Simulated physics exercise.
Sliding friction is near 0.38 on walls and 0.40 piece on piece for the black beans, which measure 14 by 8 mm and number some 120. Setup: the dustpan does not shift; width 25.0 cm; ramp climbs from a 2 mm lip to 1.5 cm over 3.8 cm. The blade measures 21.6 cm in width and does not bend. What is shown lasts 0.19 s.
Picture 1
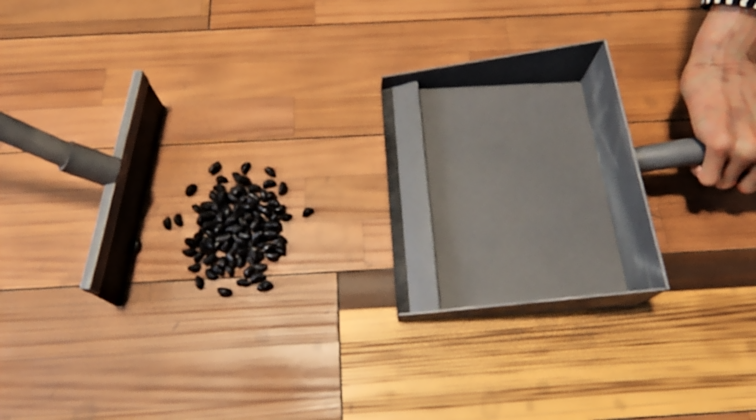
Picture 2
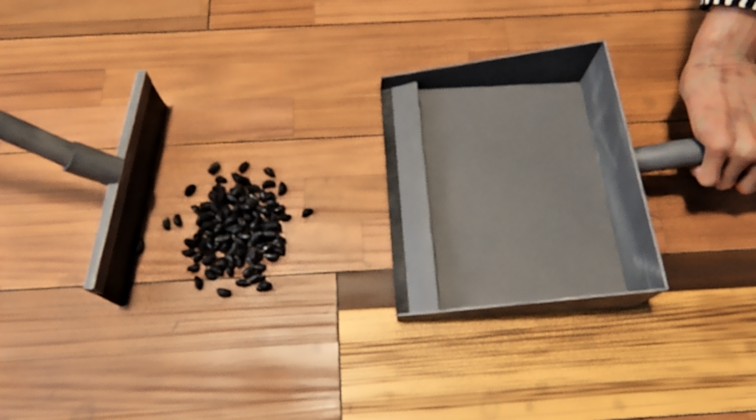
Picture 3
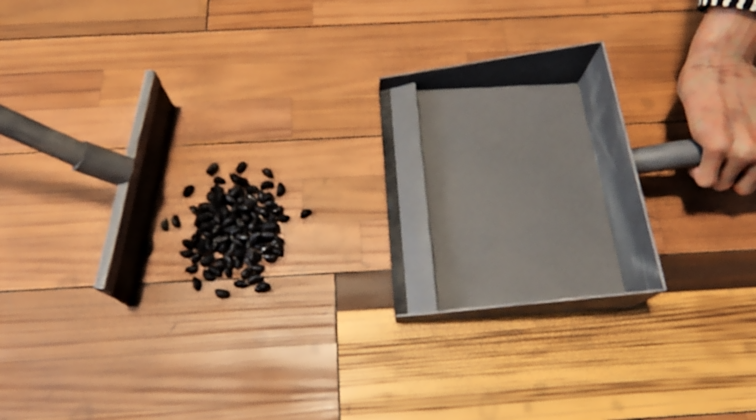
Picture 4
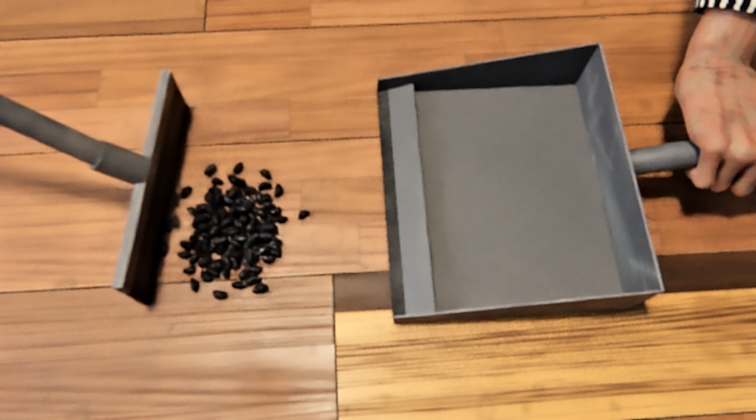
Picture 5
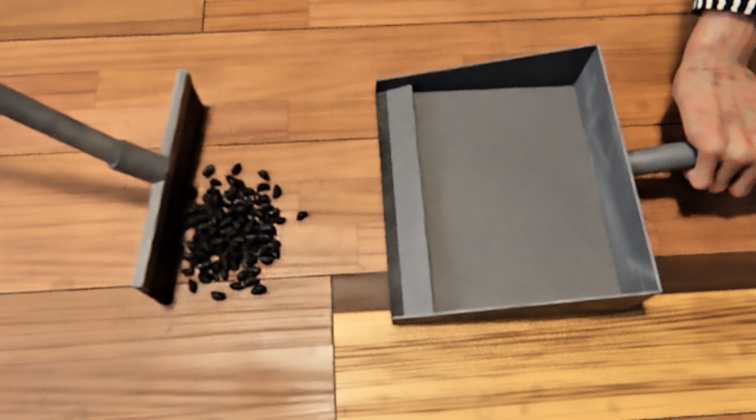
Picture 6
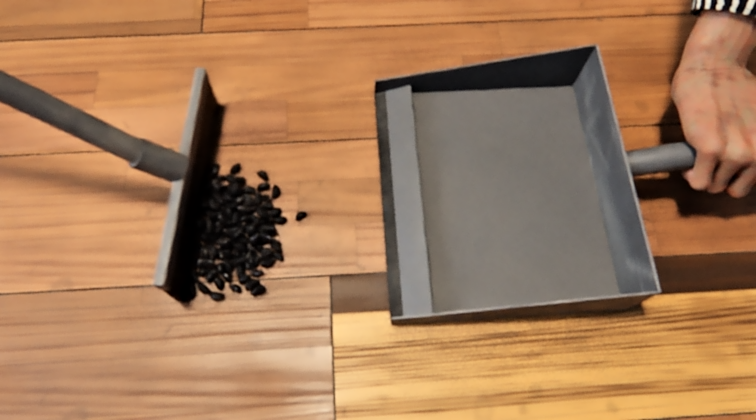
Flat-bladed tool sliding right across a wooden floor and pressing into a pile of small black pieces, a hand holding a gray dustpan.
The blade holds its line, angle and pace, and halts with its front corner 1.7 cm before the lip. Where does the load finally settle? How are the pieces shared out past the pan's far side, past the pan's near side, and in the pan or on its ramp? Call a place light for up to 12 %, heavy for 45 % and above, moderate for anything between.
Past the pan's far side: Light; past the pan's near side: Light; in the pan or on its ramp: Moderate.
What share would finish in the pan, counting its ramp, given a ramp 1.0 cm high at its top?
I'd guess close to 25 per cent.
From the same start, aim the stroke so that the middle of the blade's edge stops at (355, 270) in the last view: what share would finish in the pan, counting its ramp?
Some 30 per cent.
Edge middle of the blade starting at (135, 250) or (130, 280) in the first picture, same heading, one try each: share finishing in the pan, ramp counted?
The two tries give about 30 % and about 35 %.
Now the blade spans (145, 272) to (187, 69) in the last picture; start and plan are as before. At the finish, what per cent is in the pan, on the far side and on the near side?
Pan 5 % / far 0 % / near 0 %.
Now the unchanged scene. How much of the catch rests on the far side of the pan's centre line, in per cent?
Something like 30 in a hundred.
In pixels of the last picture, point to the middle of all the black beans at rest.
Approximately (375, 224) in the last view.
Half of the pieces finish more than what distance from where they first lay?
I'd say near 14 cm.
Then, 0.17 s after the last picture, middle of the blade 10 cm from the lip; 0 % over the lip, far side 0 %, near side 0 %.
Then, 0.29 s after the last picture, middle of the blade 5 cm from the lip; 0 % over the lip, far side 0 %, near side 5 %.
Then, 0.53 s after the last picture, middle of the blade 3 cm from the lip; 20 % over the lip, far side 0 %, near side 5 %.
In the end, far side 0 %, near side 5 %, pan 20 %, in front of the lip or behind the blade 75 %.
